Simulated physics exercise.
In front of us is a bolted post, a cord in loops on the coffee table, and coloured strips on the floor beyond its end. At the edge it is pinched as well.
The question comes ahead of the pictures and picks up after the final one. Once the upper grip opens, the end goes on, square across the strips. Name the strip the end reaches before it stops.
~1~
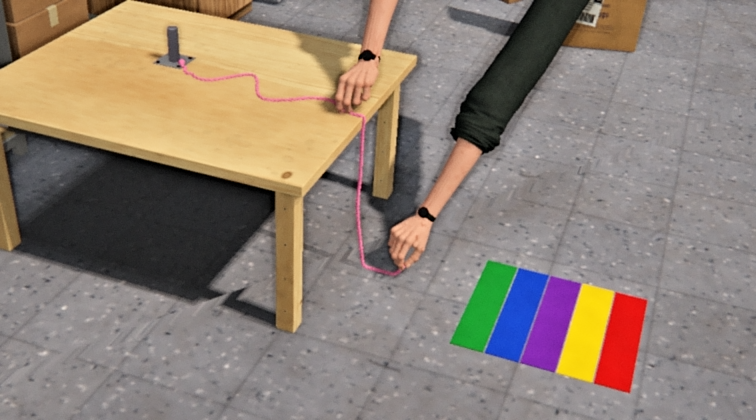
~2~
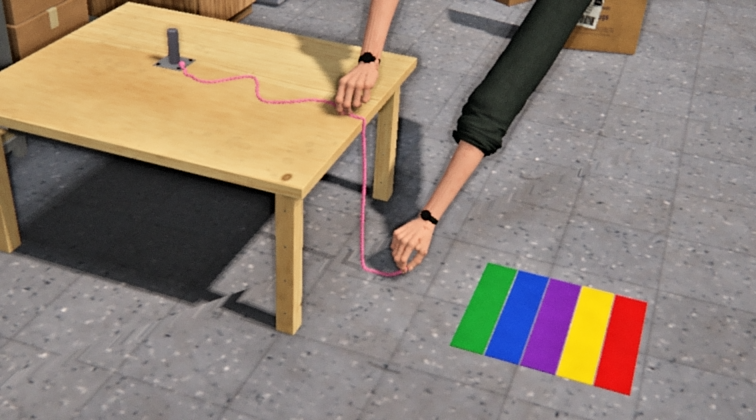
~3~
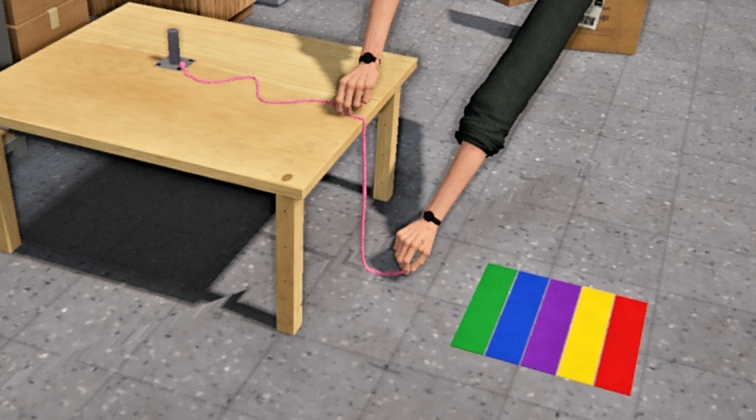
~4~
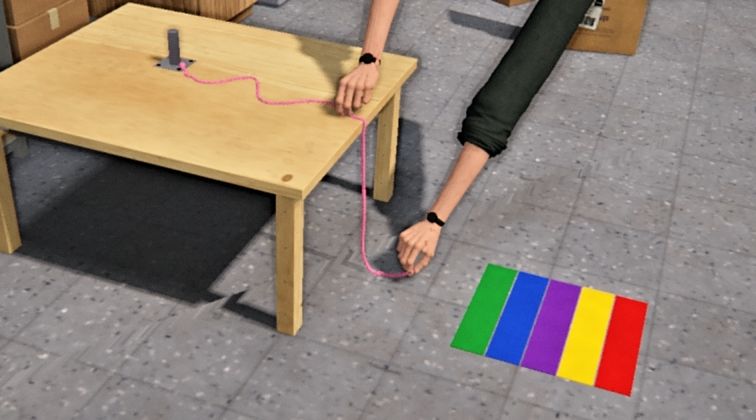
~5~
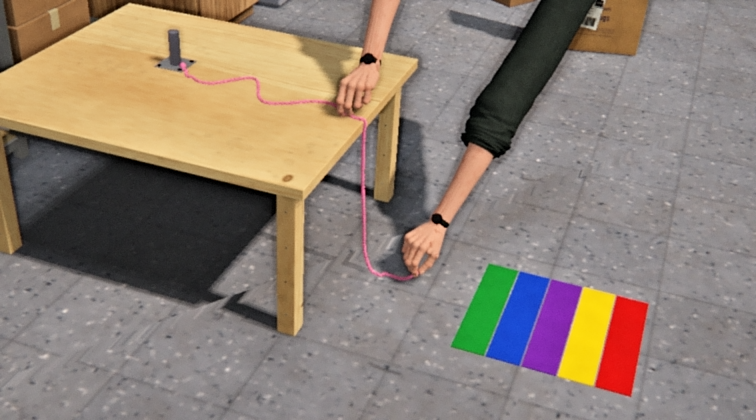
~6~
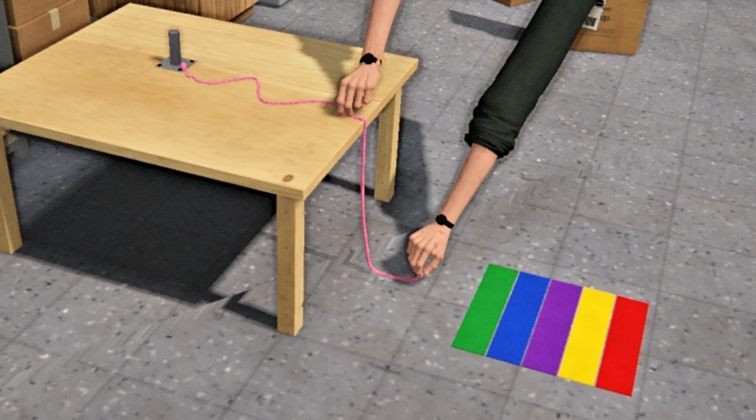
Yellow.
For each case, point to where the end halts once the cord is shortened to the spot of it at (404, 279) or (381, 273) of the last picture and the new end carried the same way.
Estimated pixels: (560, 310) then (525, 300).
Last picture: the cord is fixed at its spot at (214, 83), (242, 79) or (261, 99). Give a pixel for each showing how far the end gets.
(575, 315), (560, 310), (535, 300).
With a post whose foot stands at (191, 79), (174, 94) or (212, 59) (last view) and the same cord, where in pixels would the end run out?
Try by try, around (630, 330), (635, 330) and (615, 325).
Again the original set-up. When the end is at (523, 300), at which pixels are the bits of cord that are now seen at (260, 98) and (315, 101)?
You'll find them at (308, 103) and (363, 117).
Soon after, end near (523, 300); over blue.
Then, end near (565, 311); over purple.
At full stretch, end near (592, 318); over yellow. The yellow one.
